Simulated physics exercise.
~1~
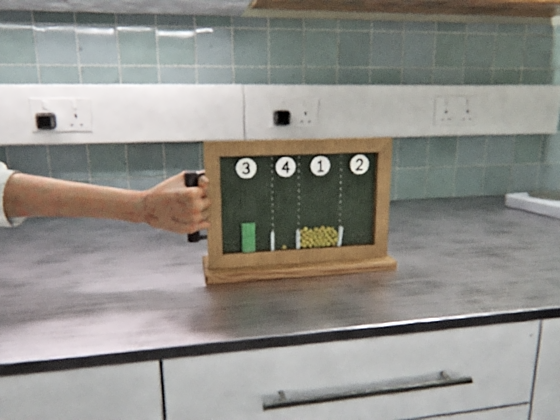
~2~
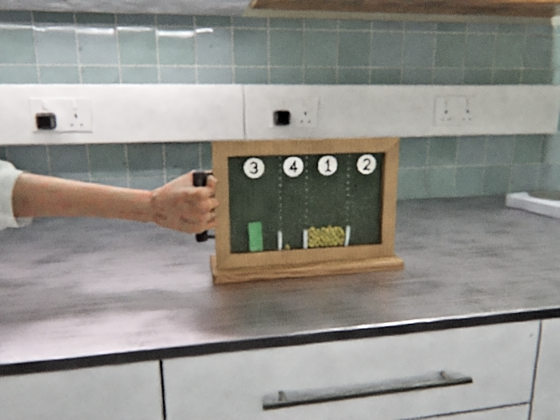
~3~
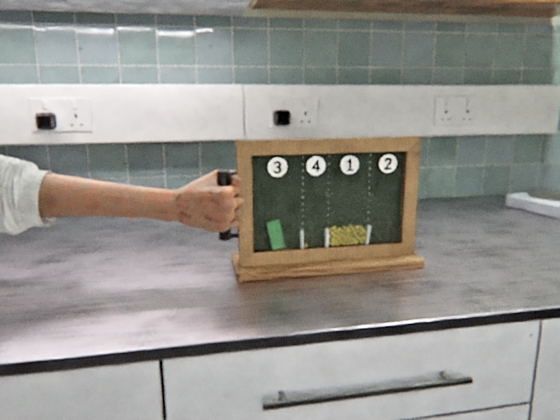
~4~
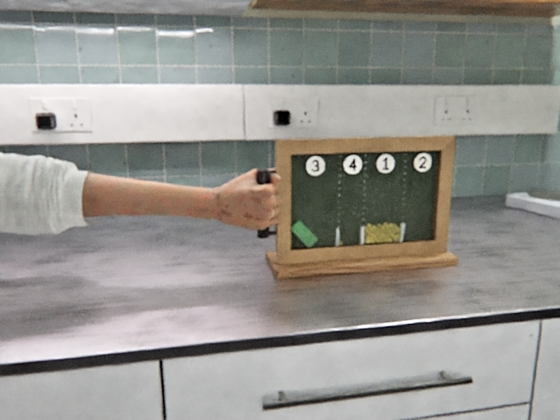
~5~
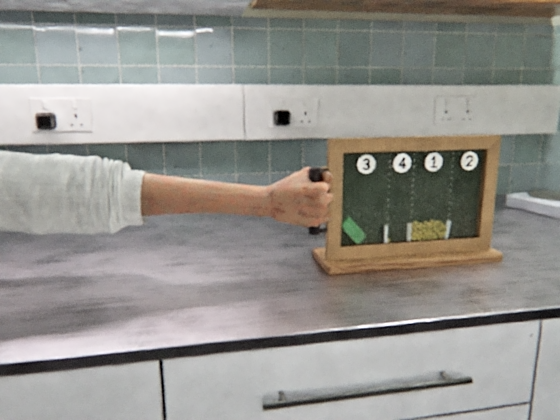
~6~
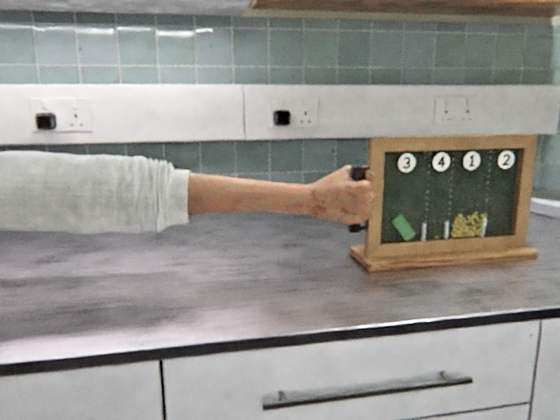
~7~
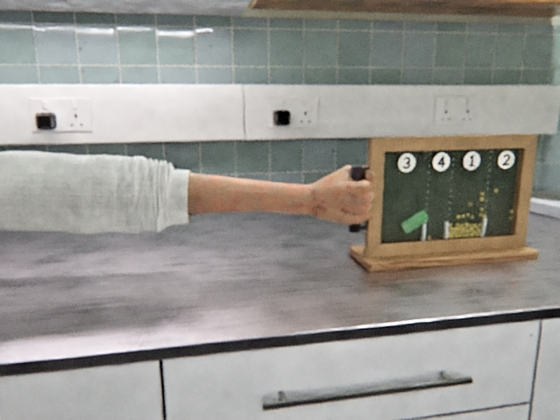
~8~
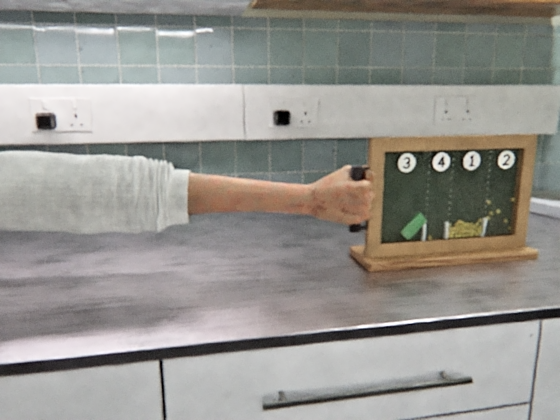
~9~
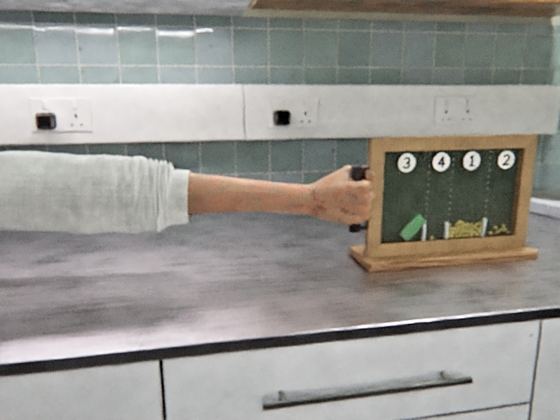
A hand slides a framed case of yellowish beans right along a counter, the green block tipping and some beans spilling rightward.
